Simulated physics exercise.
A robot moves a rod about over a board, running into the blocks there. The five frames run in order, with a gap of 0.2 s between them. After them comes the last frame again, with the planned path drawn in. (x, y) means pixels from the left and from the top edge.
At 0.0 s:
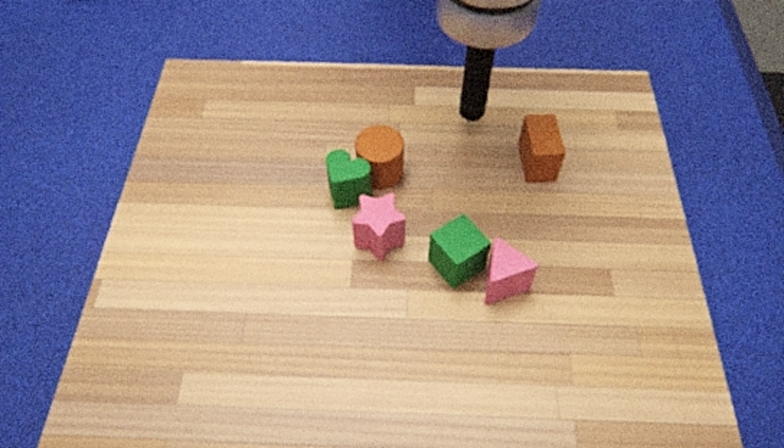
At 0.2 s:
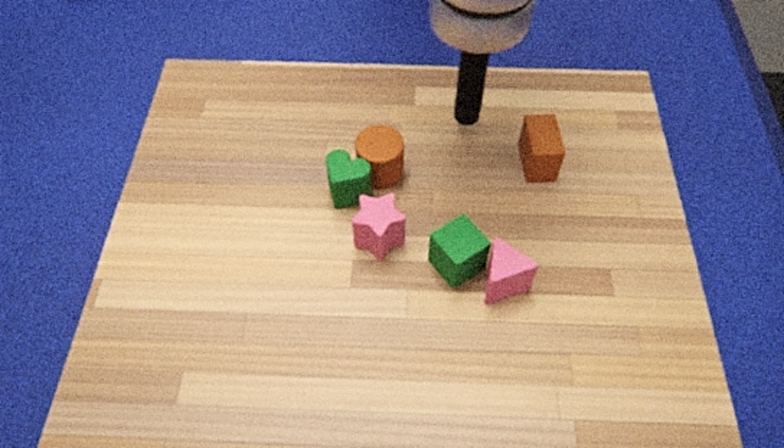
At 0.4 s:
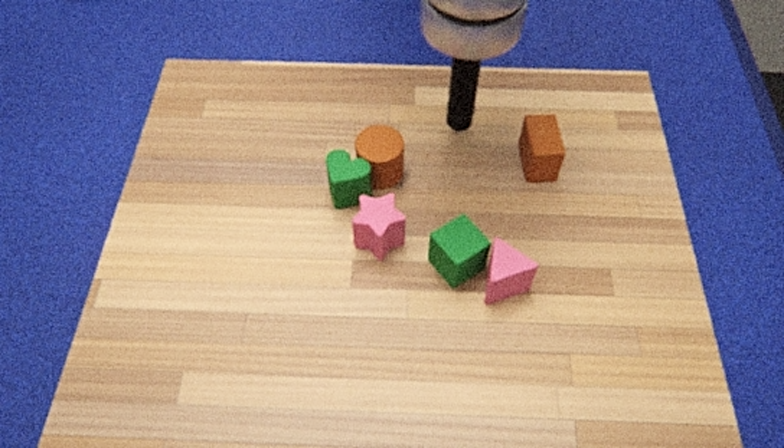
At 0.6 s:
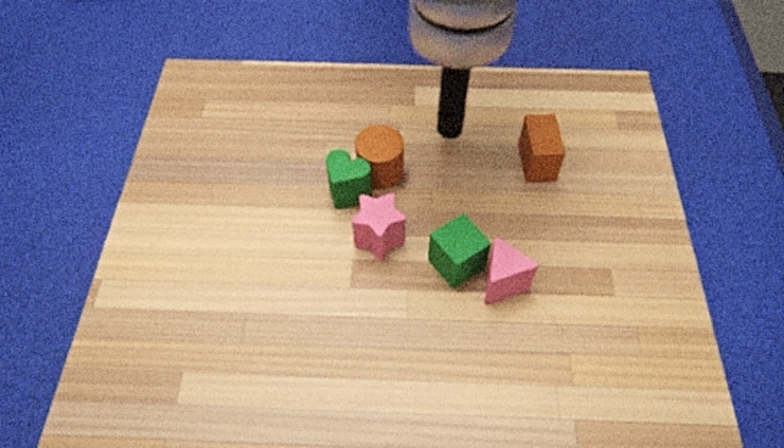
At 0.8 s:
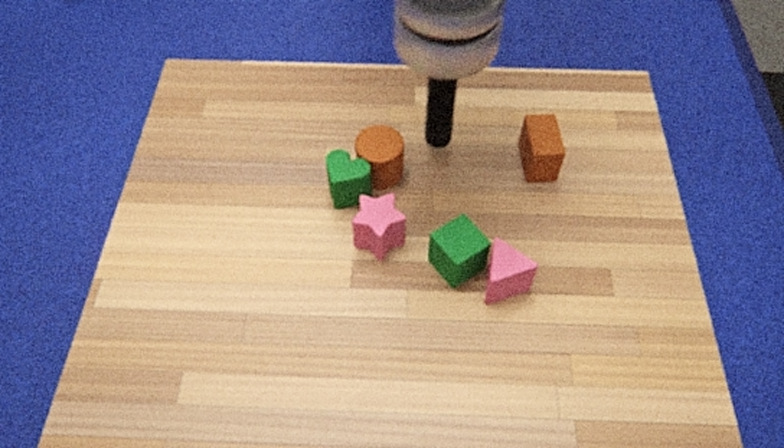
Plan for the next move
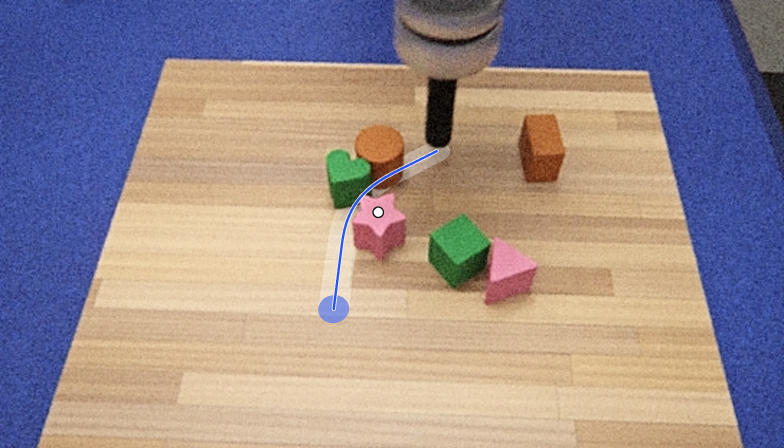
At first, a black rod held by a robot hangs near the top of a wooden board, above a scattering of green, orange and pink blocks. The rod then moves a short way down and to the left, drawing nearer the orange round block, while all the blocks stay still.
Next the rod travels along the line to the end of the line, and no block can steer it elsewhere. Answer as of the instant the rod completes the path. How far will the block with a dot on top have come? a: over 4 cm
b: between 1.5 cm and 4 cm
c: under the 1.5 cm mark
c: Under the 1.5 cm mark.
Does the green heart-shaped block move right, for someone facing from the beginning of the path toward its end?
Going by the path, yes.
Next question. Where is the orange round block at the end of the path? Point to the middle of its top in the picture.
At pixel (321, 160).
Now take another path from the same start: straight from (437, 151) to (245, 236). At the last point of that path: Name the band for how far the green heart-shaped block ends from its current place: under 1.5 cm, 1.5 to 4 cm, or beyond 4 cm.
The green heart-shaped block moves over 4 cm.
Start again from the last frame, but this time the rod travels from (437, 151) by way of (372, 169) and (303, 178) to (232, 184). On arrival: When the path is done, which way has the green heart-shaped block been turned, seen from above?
It twists anticlockwise.
The line goes from (437, 151) via (377, 183) and (343, 238), ending at (334, 309); the dot is on the pink star-shaped block.
The first path, step by step. One third of the way, rod at (376, 172); green heart-shaped block at (310, 184); orange round block at (336, 157).
Two thirds of the way, rod at (342, 228); green heart-shaped block at (300, 189); orange round block at (321, 160).
At the end, rod at (332, 300); green heart-shaped block at (300, 189); pink star-shaped block unmoved; orange round block at (321, 160).
